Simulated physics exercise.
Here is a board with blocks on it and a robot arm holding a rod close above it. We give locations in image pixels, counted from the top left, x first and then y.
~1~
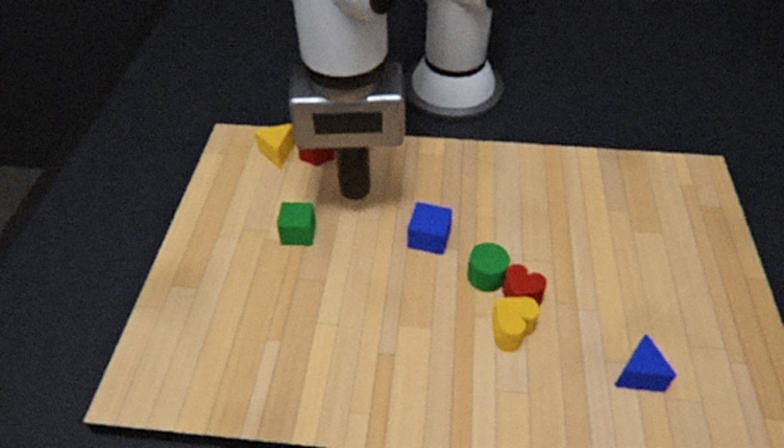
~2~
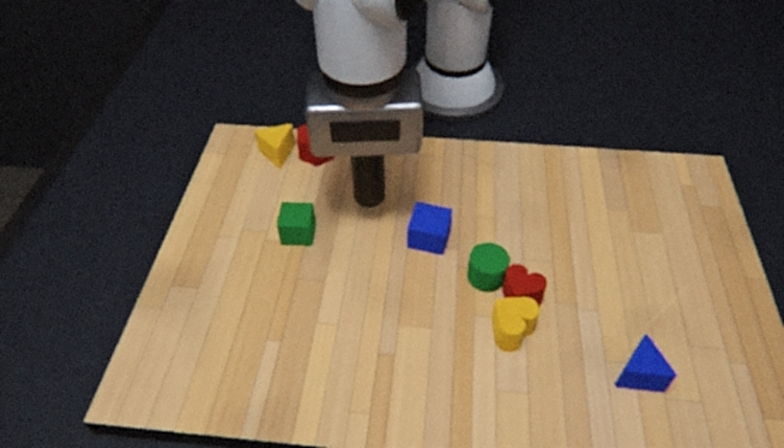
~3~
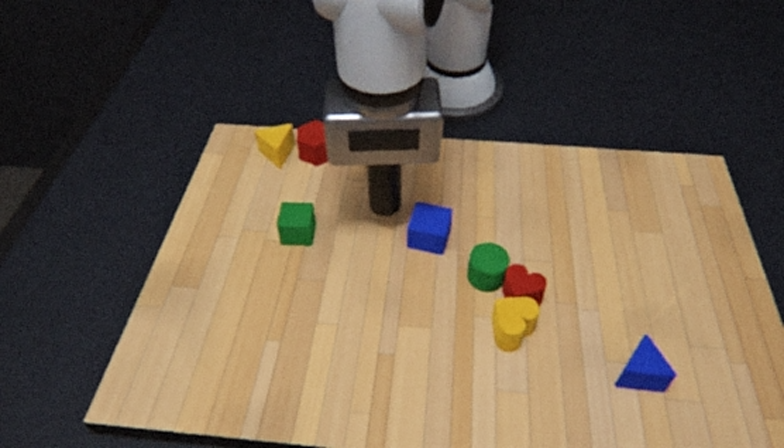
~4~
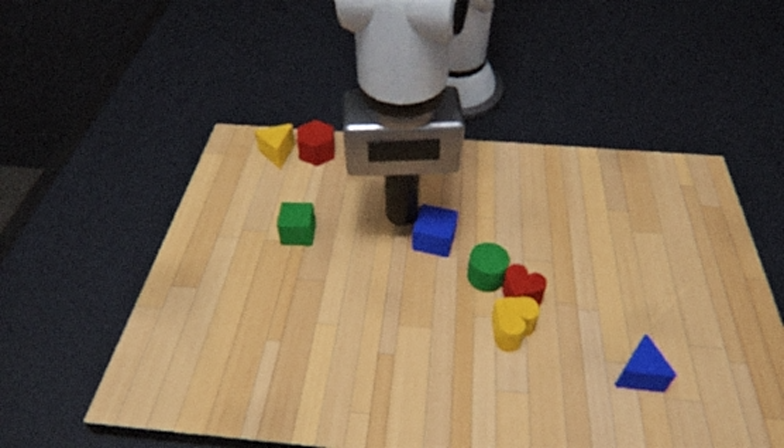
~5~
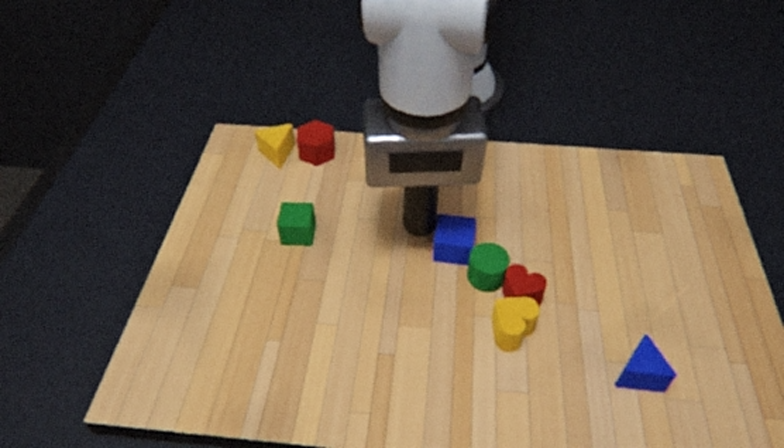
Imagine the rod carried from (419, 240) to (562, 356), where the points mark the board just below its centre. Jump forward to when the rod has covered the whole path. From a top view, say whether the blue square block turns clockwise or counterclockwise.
Turns anticlockwise.
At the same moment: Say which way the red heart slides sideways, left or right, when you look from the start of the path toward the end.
Shifted left.
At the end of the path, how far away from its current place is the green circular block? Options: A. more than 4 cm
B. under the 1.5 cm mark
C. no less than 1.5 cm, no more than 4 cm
Option A.
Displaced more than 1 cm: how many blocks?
The push will move three blocks or more.
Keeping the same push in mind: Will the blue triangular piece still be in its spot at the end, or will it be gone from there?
The block you're asking about stays where it is.
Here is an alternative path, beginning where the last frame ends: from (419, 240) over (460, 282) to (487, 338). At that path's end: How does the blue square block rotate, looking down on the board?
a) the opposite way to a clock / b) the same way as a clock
I choose a.
The first path, step by step. One third of the way, rod at (465, 262); blue square block at (502, 251), turned 25° anticlockwise; green circular block at (548, 269); red heart at (562, 299), turned 100° clockwise.
Two thirds of the way, rod at (514, 301); blue square block at (513, 253), turned 50° anticlockwise; green circular block at (556, 268); yellow heart at (527, 328); red heart at (563, 299), turned 100° clockwise.
At the end, rod at (568, 343); blue square block at (513, 253), turned 50° anticlockwise; green circular block at (556, 268); yellow heart at (551, 367), turned 45° clockwise; red heart at (575, 305), turned 60° clockwise; blue triangular piece in place.
